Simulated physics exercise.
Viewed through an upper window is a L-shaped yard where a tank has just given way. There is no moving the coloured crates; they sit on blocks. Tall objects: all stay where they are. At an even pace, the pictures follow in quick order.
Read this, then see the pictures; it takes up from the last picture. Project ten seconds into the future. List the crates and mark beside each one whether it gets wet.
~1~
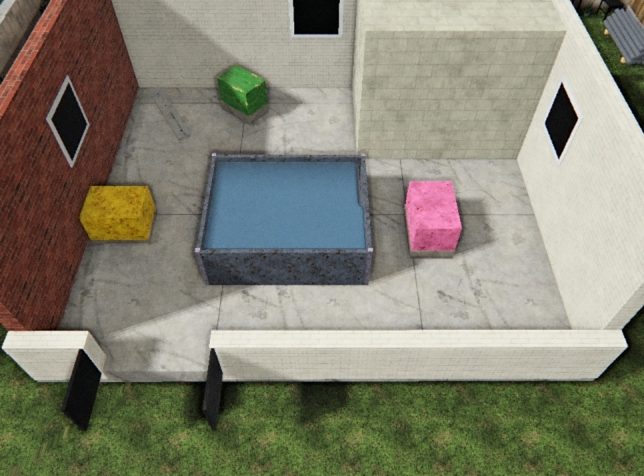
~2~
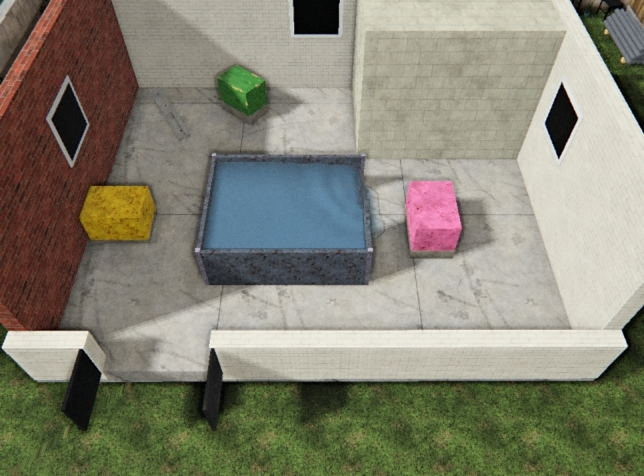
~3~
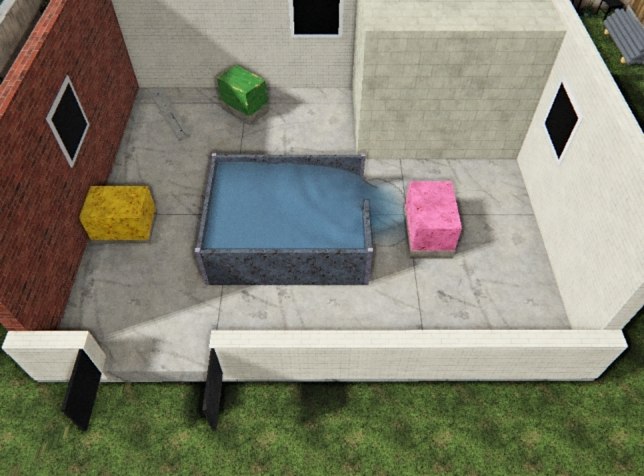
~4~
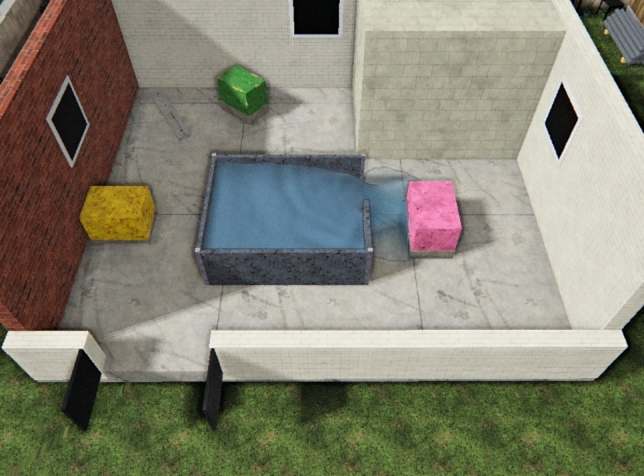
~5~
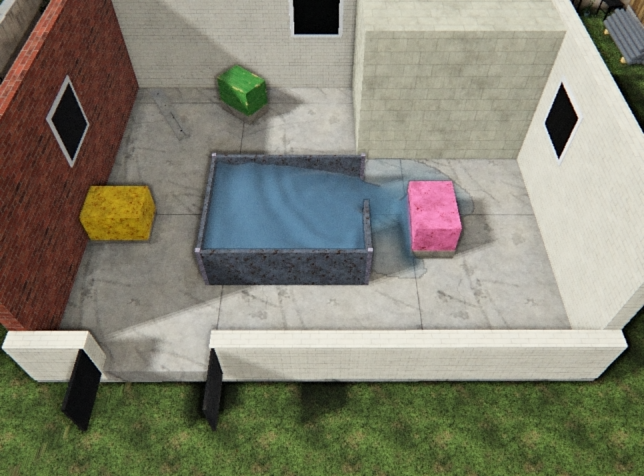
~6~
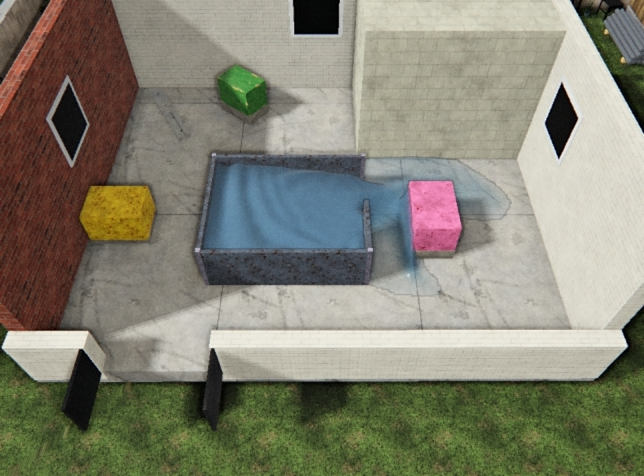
Pink crate - gets wet; green crate - stays dry; yellow crate - gets wet.
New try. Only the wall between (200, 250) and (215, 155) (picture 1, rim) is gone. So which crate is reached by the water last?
The one in pink.
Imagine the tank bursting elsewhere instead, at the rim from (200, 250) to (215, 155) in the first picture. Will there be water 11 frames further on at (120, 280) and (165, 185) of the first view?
In turn: Wet, flooded.
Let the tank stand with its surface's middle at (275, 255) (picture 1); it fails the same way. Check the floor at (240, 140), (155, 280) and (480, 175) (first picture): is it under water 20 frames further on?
As listed: Flooded, dry, flooded.
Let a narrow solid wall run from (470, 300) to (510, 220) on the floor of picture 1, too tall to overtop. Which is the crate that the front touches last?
My answer: The green one.
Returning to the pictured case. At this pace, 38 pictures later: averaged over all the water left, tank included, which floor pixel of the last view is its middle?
Roughly (362, 254) in the last picture.
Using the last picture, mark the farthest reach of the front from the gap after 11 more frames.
Somewhere near (573, 355).
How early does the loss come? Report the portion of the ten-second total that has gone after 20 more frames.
I'd say about 0 per cent.
A moment on, water covers 25 % of the floor; the pink crate water round its plinth, the green crate not reached, the yellow crate not reached.
Next, water covers 30 % of the floor; the pink crate water round its plinth, the green crate not reached, the yellow crate not reached.
Then, water covers 50 % of the floor; the pink crate water round its plinth, the green crate not reached, the yellow crate not reached.
Later, water covers 65 % of the floor; the pink crate water round its plinth, the green crate not reached, the yellow crate water round its plinth.
In the end, water covers 80 % of the floor; the pink crate was topped, the green crate stayed above the water, the yellow crate was topped.
